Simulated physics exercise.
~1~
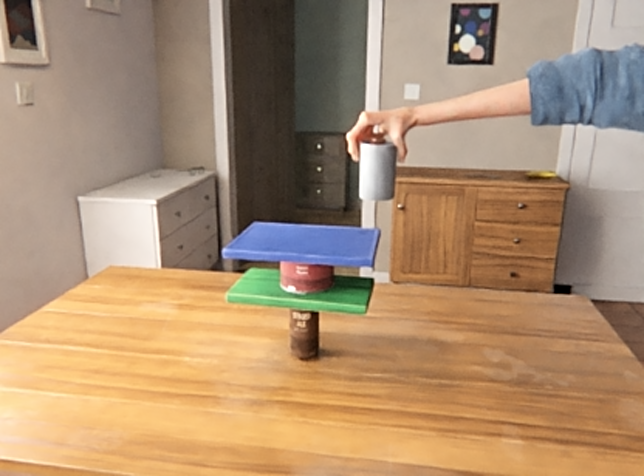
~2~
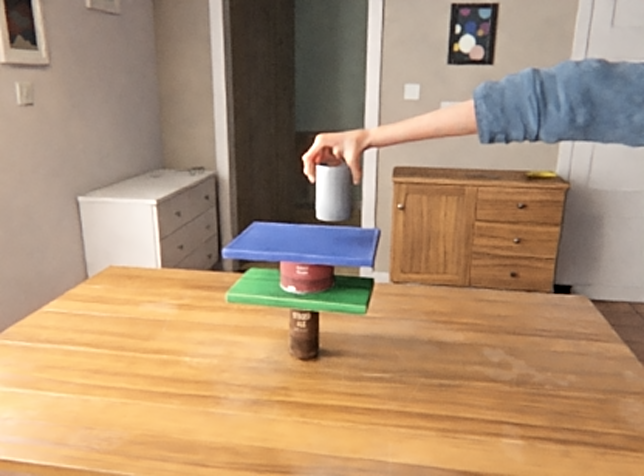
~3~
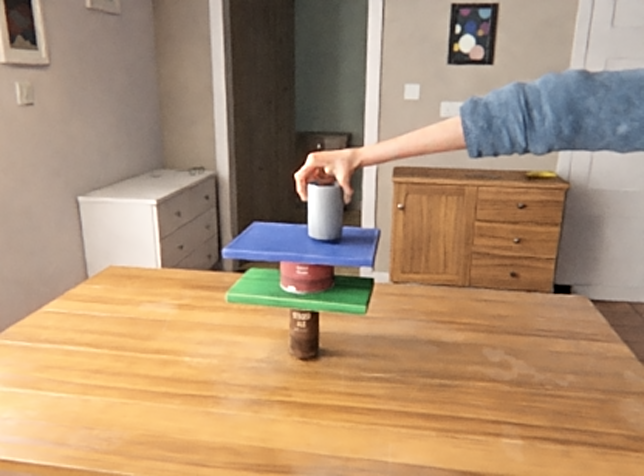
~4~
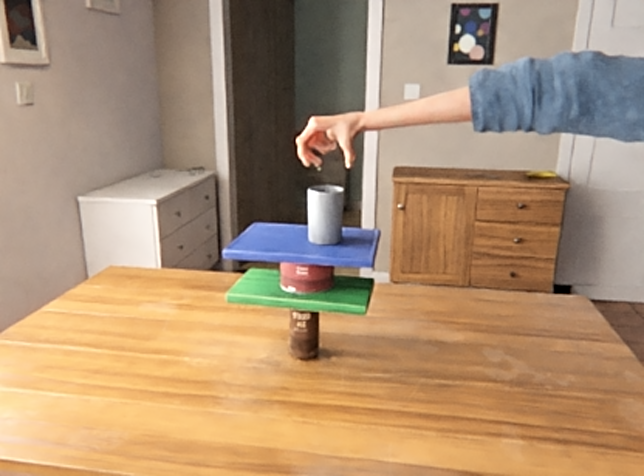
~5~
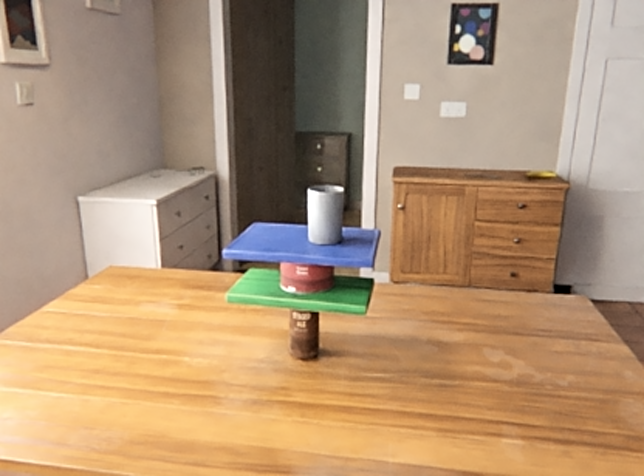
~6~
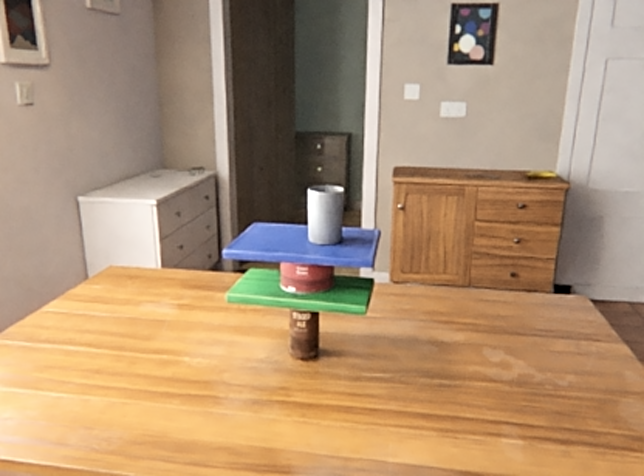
A hand lowered a grey cup onto the blue tray topping a stack of a red tub, a green board and a brown can on a wooden table, then let go and drew away, and the whole pile stayed standing.
